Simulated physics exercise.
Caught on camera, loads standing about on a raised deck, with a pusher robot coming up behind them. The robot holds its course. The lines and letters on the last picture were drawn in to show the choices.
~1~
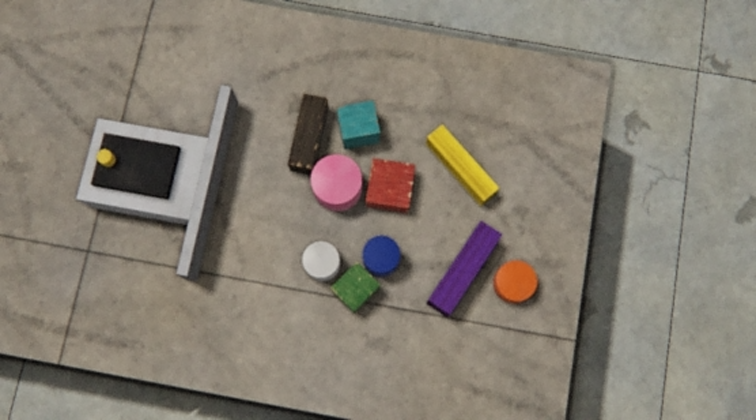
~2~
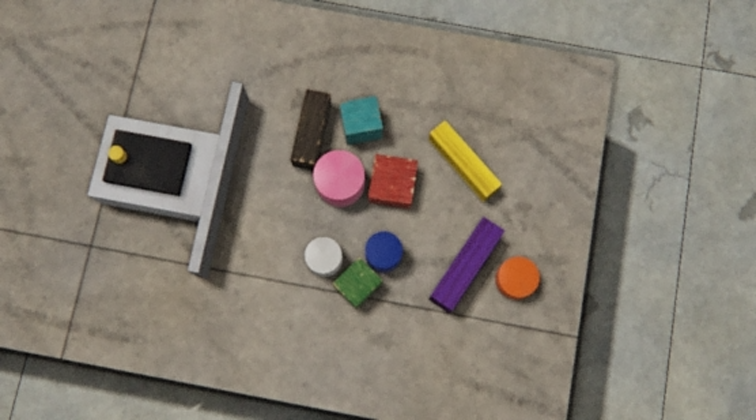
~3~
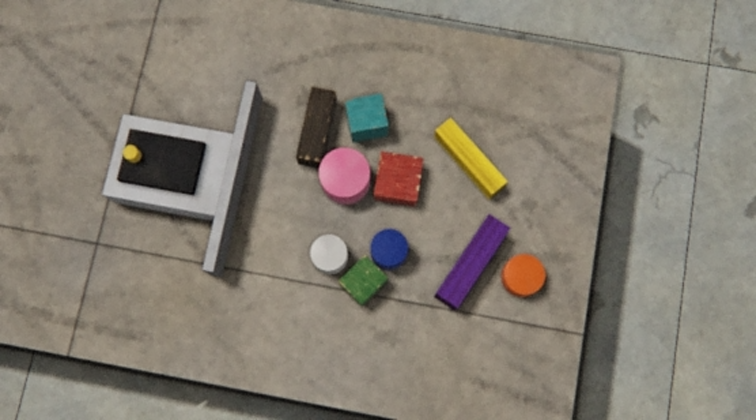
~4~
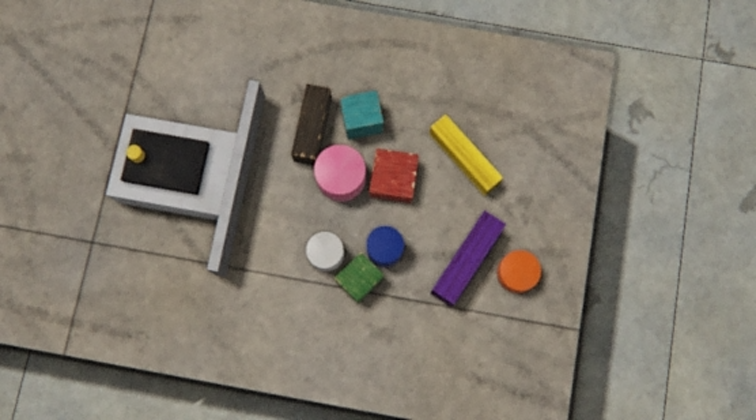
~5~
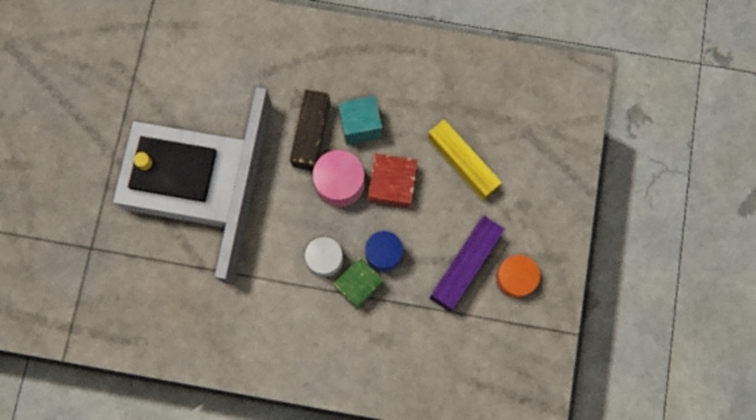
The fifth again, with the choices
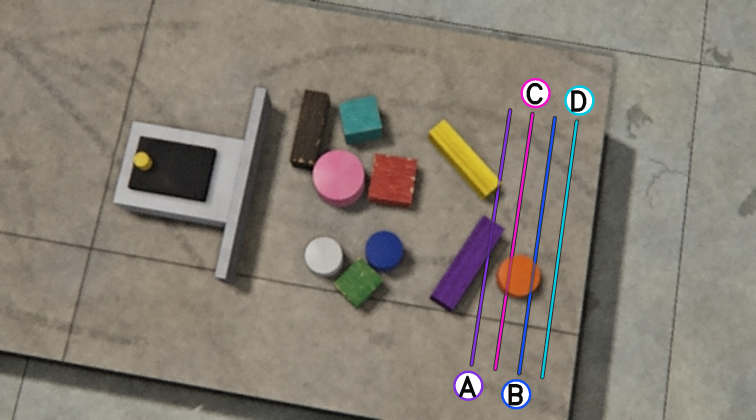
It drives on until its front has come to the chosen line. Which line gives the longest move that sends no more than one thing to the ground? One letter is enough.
It can go as far as A.
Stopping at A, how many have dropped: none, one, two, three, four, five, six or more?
By then, none.
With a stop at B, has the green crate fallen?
No.
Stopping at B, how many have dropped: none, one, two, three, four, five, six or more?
Four.
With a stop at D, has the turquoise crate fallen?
By then, yes.
On the copy, A at (491, 234); B at (538, 242); C at (515, 238); D at (560, 245).
On A. First, robot (269, 185); green crate (366, 289); turquoise crate (396, 132).
Then, robot (359, 201); orange canister (523, 279); yellow stick (527, 181).
Finally, robot (428, 213); orange canister (583, 303); yellow stick (593, 192); none fallen.
By contrast, B drops four; C drops two; D drops six.
